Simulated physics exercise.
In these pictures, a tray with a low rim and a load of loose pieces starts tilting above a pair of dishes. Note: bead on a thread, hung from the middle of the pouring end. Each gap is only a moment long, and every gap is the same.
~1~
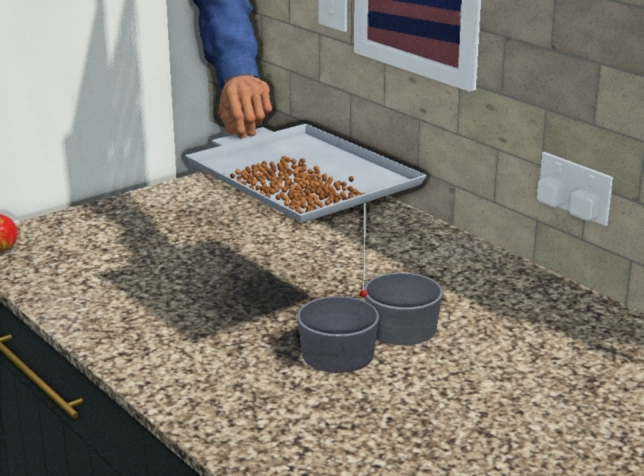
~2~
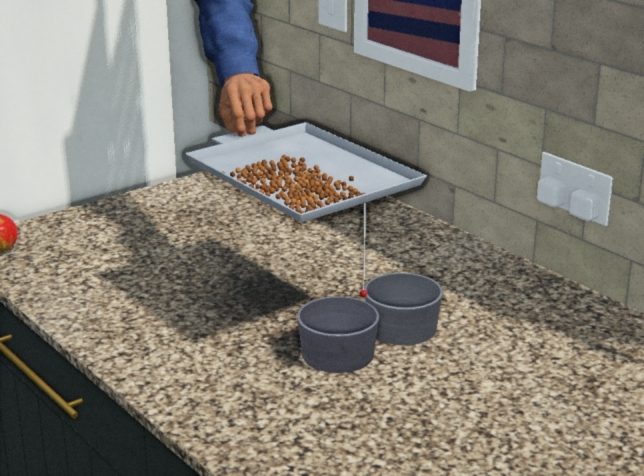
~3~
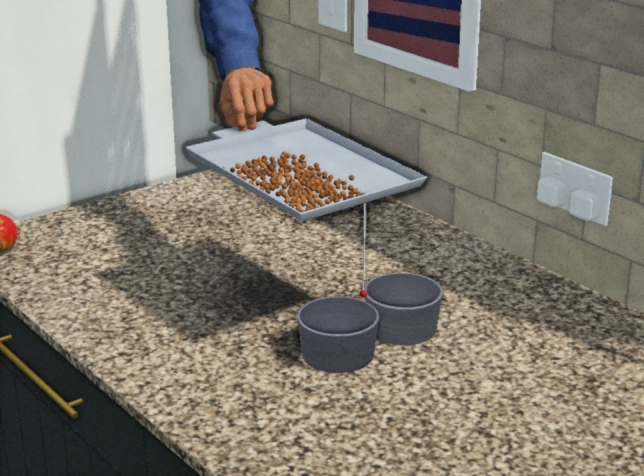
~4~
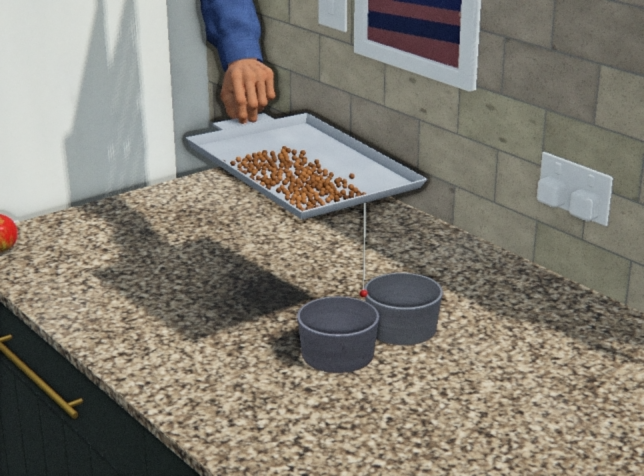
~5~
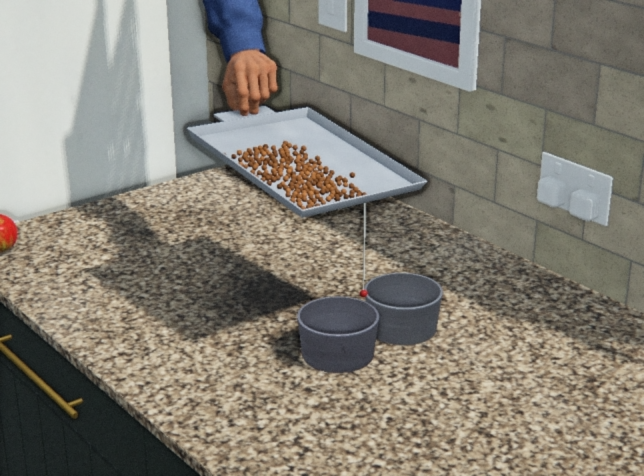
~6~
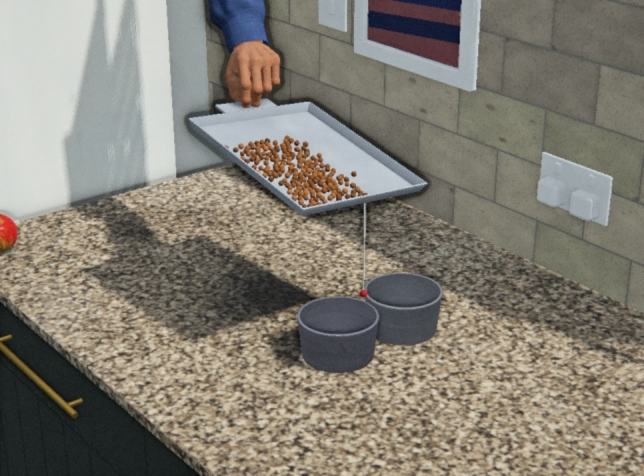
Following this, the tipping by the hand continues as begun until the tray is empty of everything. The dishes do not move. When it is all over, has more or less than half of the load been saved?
The dishes will keep most of it.
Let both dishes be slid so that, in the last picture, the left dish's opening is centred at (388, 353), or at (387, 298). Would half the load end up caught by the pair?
Try 1: A lesser share; try 2: The greater share.
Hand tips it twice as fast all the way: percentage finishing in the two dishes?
Estimate: Around 70%.
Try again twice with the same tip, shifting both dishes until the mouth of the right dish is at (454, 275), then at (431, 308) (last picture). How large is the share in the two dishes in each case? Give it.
Respectively 80 percent and 40 percent.
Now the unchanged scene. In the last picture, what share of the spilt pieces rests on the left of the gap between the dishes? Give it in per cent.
About 0 per cent.
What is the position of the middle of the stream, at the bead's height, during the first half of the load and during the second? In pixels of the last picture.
Initially about (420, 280); subsequently about (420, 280).
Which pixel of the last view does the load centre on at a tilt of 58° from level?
The middle of the pieces lands at roughly (383, 189).
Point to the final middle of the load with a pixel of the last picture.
Around (409, 321).
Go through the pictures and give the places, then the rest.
Corners of the pouring end (302, 212) and (421, 175), level; middle of the load (292, 185), cereal balls; left dish (363, 347); right dish (429, 320); bead on its thread (364, 294), in the first picture.
Corners of the pouring end (302, 212) and (421, 175), level; middle of the load (292, 184), in the second picture.
Corners of the pouring end (302, 211) and (421, 176), tipped barely, lowest at the right corner; middle of the load (292, 182), in the third picture.
Corners of the pouring end (303, 209) and (421, 178), tipped a little, lowest at the right corner; middle of the load (293, 178), in the fourth picture.
Corners of the pouring end (303, 208) and (421, 180), tipped a little, lowest at the right corner; middle of the load (293, 174), in the fifth picture.
Corners of the pouring end (304, 206) and (422, 182), tipped a little, lowest at the right corner; middle of the load (295, 171); left dish (363, 347); right dish (429, 320), in the sixth picture.
Just after the last frame, tray tipped steeply; the larger part on the tray; about a tenth in the right dish; just a few outside both; just a few in the air.
A moment on, tray tipped right over; the larger part in the right dish; about a tenth outside both.
Further on, tray tipped past a quarter turn; the larger part in the right dish; about a tenth outside both.
When it is over, tray tipped past a quarter turn; not one in the left dish; the larger part in the right dish; about a tenth outside both.
